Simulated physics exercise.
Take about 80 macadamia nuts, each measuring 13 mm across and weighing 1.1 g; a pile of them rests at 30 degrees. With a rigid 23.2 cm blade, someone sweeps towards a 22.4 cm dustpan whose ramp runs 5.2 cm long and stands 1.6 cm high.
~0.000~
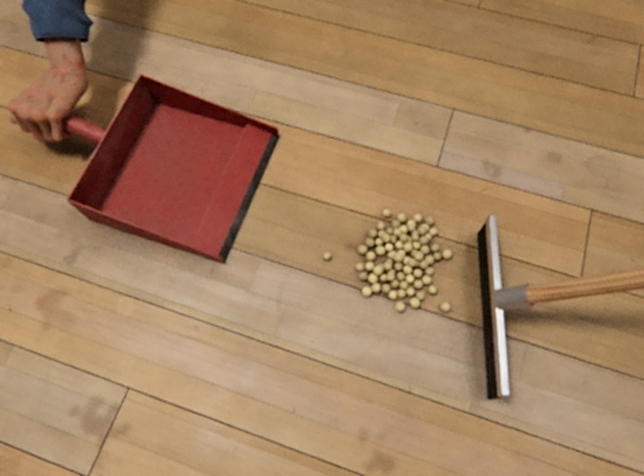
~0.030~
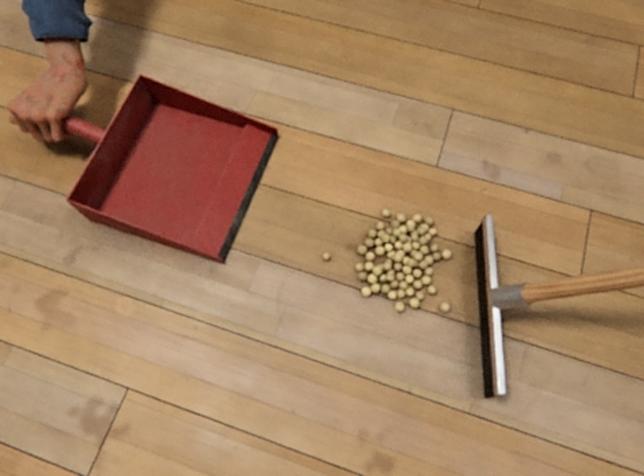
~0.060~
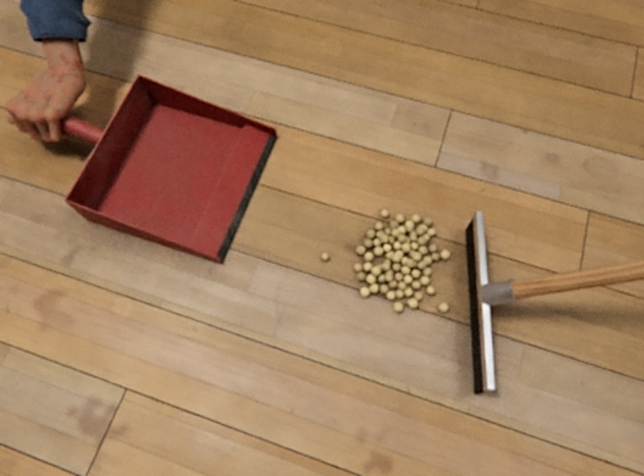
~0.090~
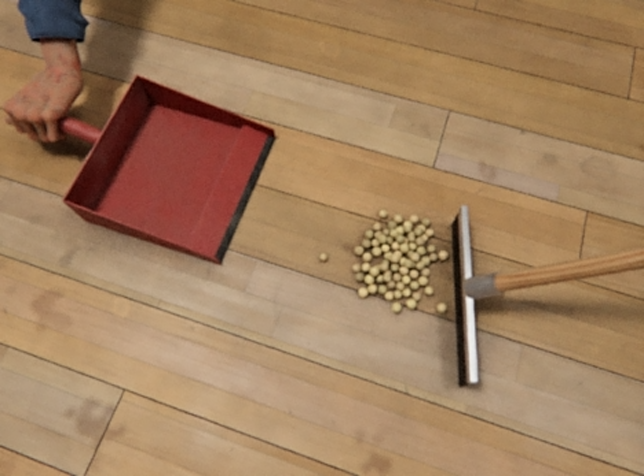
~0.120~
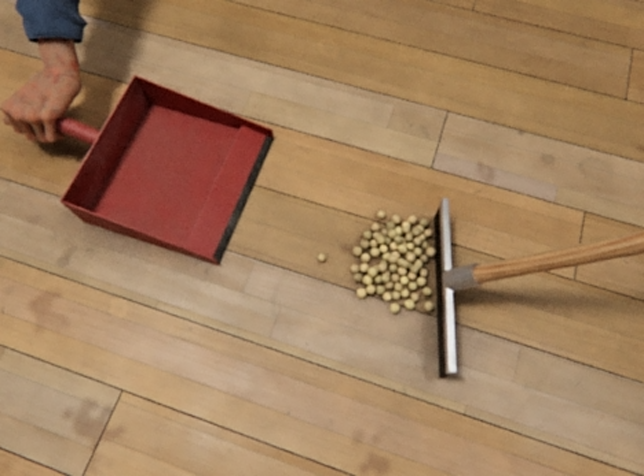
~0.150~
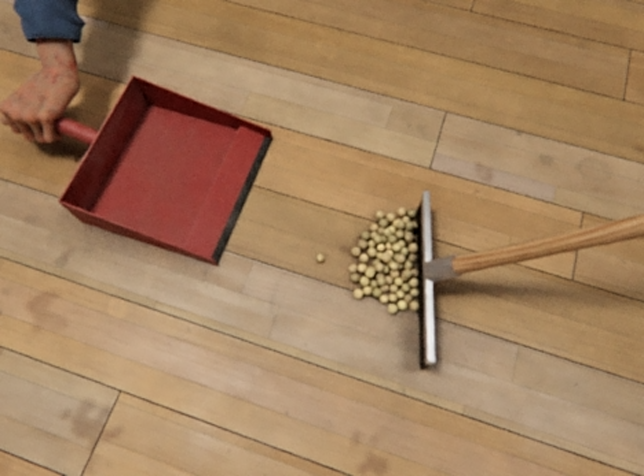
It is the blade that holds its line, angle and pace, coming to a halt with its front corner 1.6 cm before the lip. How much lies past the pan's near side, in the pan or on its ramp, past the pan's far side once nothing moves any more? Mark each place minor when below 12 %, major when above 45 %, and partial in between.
Near side - partial; pan - partial; far side - minor.
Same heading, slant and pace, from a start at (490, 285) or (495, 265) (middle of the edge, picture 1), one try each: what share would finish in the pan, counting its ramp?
The two tries give about 20 % and about 15 %.
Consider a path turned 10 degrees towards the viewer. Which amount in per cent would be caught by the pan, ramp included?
20 %.
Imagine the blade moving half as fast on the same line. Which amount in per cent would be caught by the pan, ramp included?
Then roughly 10 per cent.
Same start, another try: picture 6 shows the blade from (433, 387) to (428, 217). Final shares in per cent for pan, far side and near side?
That ends as pan 20, far 5, and near 35.
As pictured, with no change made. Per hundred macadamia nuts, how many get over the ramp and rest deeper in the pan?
Roughly 5 percent.
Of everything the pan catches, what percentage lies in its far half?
Some 40 per cent.
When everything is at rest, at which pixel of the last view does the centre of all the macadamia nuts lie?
When it all comes to rest, the middle is near (233, 224).
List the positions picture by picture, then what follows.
Blade from (503, 393) to (490, 221), moved 0.0 cm, 0 of the pieces shifted so far; middle of the pieces at (401, 254); pan at (176, 174), in the first picture.
Blade from (499, 392) to (487, 220), moved 0.4 cm, 0 of the pieces shifted so far; middle of the pieces at (401, 254), in the second picture.
Blade from (488, 387) to (477, 217), moved 1.5 cm, 0 of the pieces shifted so far; middle of the pieces at (399, 255), in the third picture.
Blade from (472, 380) to (462, 212), moved 3.4 cm, 0 of the pieces shifted so far; middle of the pieces at (397, 255), in the fourth picture.
Blade from (450, 370) to (444, 205), moved 6.0 cm, 7 of the pieces shifted so far; middle of the pieces at (396, 255), in the fifth picture.
Blade from (430, 361) to (425, 197), moved 8.5 cm, 57 of the pieces shifted so far; middle of the pieces at (390, 263); pan at (169, 176). Its pace works out near 0.85 m/s, heading 9 degrees away from the viewer's side, in the sixth picture.
Then, at 0.30 s, middle of the blade 16 cm from the lip; 0 % over the lip, far side 0 %, near side 15 %.
Then, at 0.40 s, middle of the blade 8 cm from the lip; 0 % over the lip, far side 0 %, near side 20 %.
After 0.63 s, middle of the blade 5 cm from the lip; 35 % over the lip, far side 0 %, near side 25 %.
By 1.5 s all is still; near side 25 %, pan 25 %, far side 5 %, in front of the lip or behind the blade 45 %.
